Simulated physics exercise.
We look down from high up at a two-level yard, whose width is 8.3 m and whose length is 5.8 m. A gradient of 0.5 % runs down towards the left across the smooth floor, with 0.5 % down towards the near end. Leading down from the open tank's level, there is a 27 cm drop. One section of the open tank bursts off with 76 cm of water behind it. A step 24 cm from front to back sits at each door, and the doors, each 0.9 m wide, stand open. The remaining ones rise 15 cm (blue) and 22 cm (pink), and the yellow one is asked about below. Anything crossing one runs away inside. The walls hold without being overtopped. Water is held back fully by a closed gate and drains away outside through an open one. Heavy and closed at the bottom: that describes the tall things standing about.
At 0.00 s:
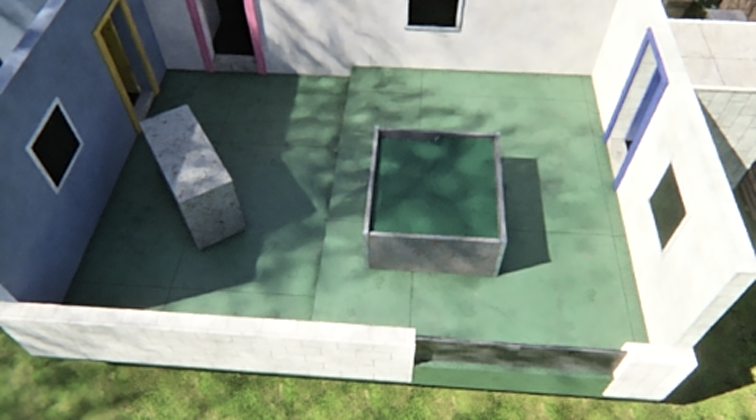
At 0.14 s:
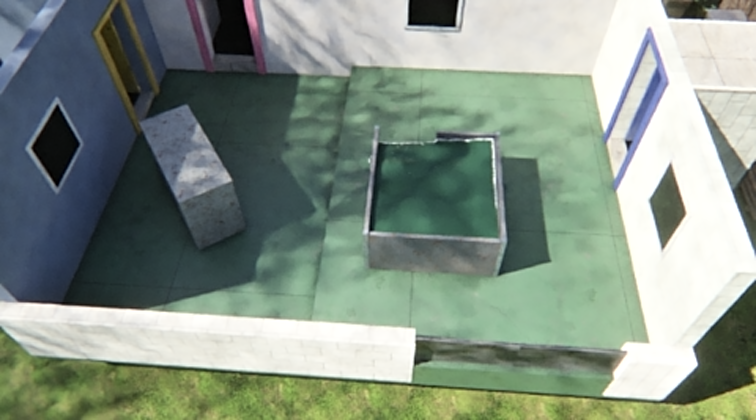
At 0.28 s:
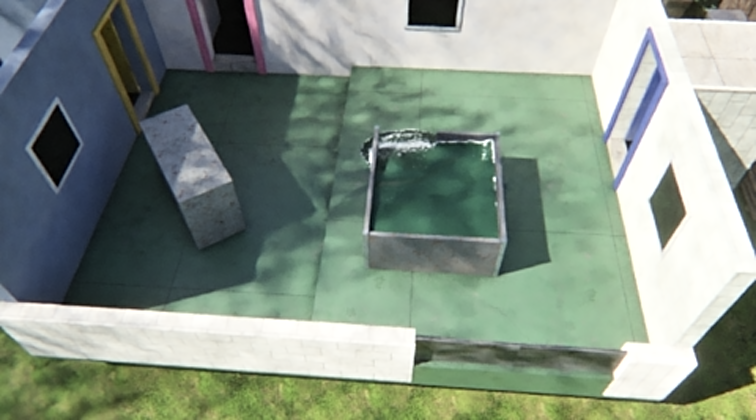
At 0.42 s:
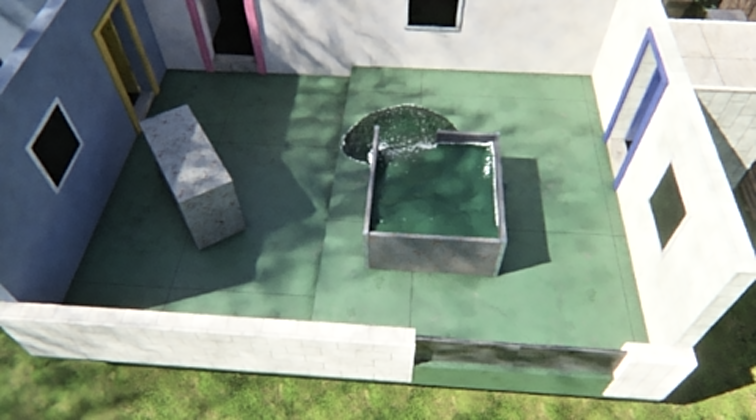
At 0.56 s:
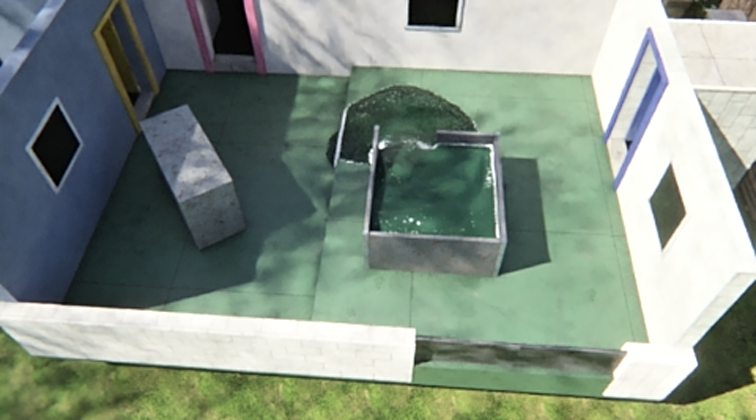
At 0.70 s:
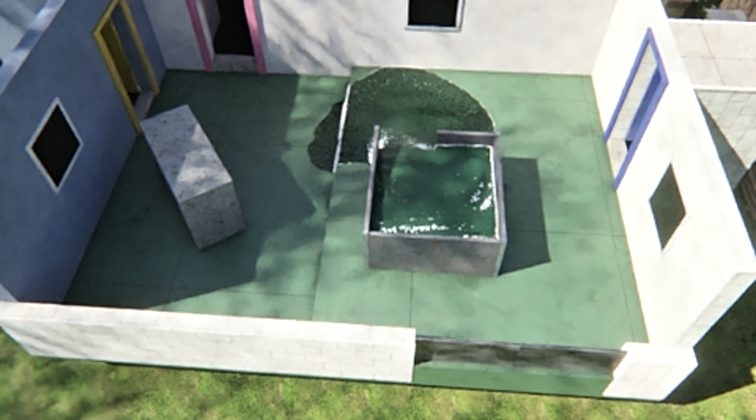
At the start, a square open tank of still, dark green water stands in a walled yard beside a pale block. Part of its far side breaks away and water pours through the gap. A dark, rippling sheet then spreads over the green floor behind and left of the tank.
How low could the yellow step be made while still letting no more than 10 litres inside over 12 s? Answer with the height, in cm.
About 19 cm.
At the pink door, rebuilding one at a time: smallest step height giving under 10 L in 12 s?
Pink: Roughly 7.5 cm.
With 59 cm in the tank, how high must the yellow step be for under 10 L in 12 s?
Some 14.0 cm.
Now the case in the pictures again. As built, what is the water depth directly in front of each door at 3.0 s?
Lab note, cm: Yellow 20; blue 2; pink 10.
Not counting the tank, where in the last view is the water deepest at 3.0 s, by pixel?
Around (176, 70).
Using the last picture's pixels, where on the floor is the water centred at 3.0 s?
Approximately (394, 142).
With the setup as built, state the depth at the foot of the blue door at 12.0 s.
Some 3.0 centimetres.
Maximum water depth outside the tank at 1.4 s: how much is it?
I'd estimate roughly 38 cm.
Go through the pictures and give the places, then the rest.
The open tank at (435, 184) is whole and still, 76 cm deep; the yellow door at (130, 69) is dry, in the first picture.
The gap is on the far side, the front 0.3 m out at a hidden place; the back of the open tank holds 76 cm, in the second picture.
Water pours out on the far side and has run 0.8 m, to a hidden place; about 12 cm deep outside, 76 cm at the back, in the third picture.
Water pours out on the far side and has run 1.4 m, to (398, 109); about 8 cm deep outside, 76 cm at the back, in the fourth picture.
The front is at (394, 89), 2.0 m from the gap on the far side; 3.6 m2 of floor is wet, 72 cm left at the back, in the fifth picture.
Water pours out on the far side and has run 2.6 m, to (389, 68); about 4 cm deep outside, 64 cm at the back; the yellow door at (130, 69), 5.1 m from the gap, is still 3.4 m from the nearest water, in the sixth picture.
After 1.4 s water covers 20 % of the floor, deepest (38 cm) near (394, 158); it has not reached the yellow door.
After 3.0 s water covers 35 % of the floor, deepest (32 cm) near (176, 70); 20 cm at the yellow door, 4 litres in over its 10 cm step.
After 12.0 s water covers 95 % of the floor, deepest (15 cm) near (162, 340); 8 cm at the yellow door, 123 litres in over its 10 cm step.
At the yellow door as built, the water arrived by 2.6 s and peaked near 22 cm at 3.2 s.
With a step of 16.5 cm, 25 litres would have come in within the 12 s; with 22 cm, 3 litres. So under 10 litres takes about 19 cm.
